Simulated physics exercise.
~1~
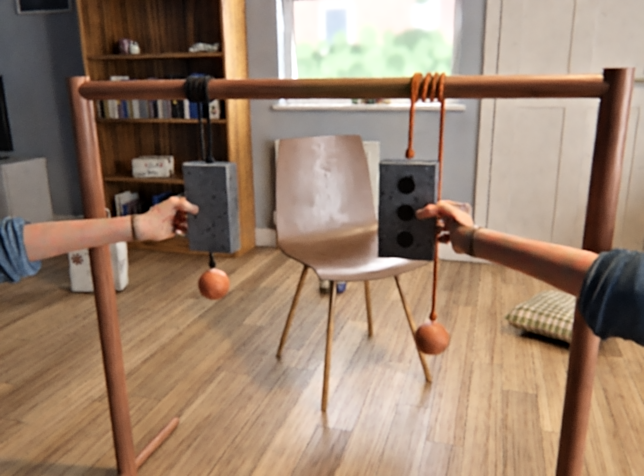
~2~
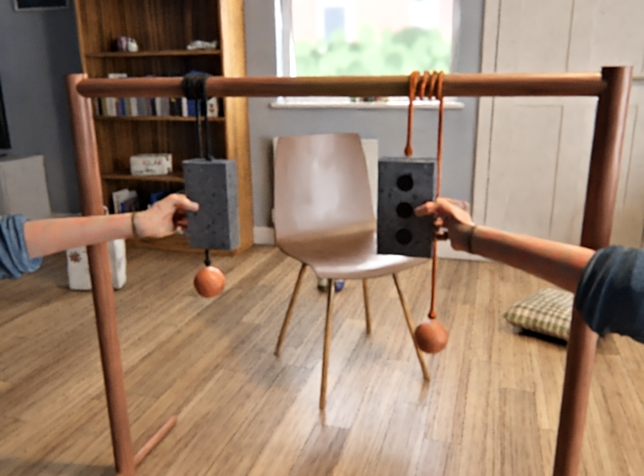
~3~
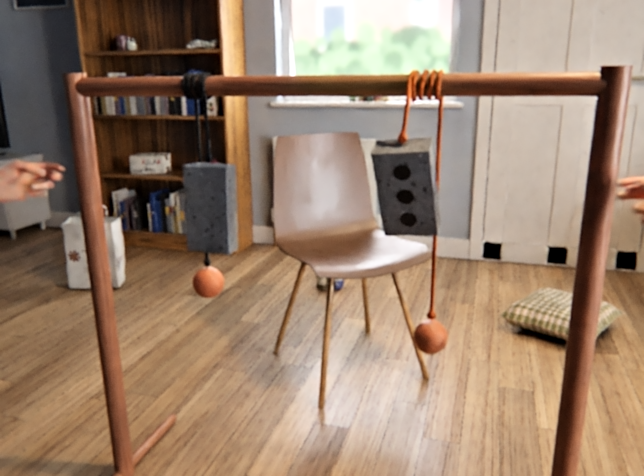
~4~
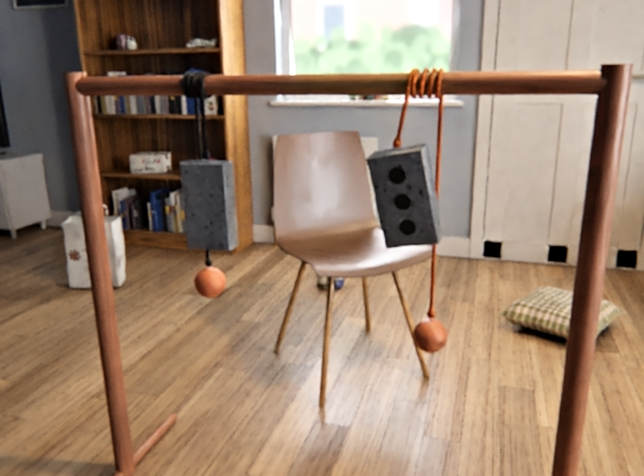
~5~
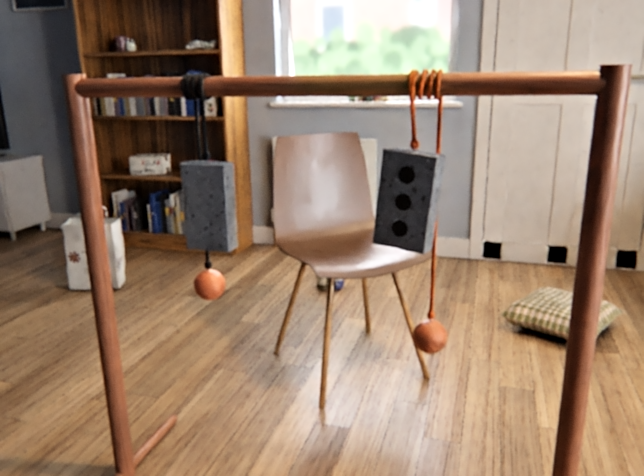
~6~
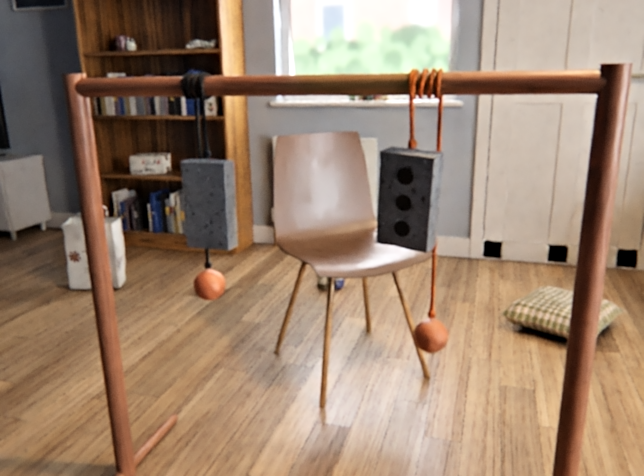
Two hands held a pair of dark blocks hanging by cords from a wooden rail, then let go and drew away; the left block barely moved while the right one tilted and swayed, and both ended up hanging above the floor.
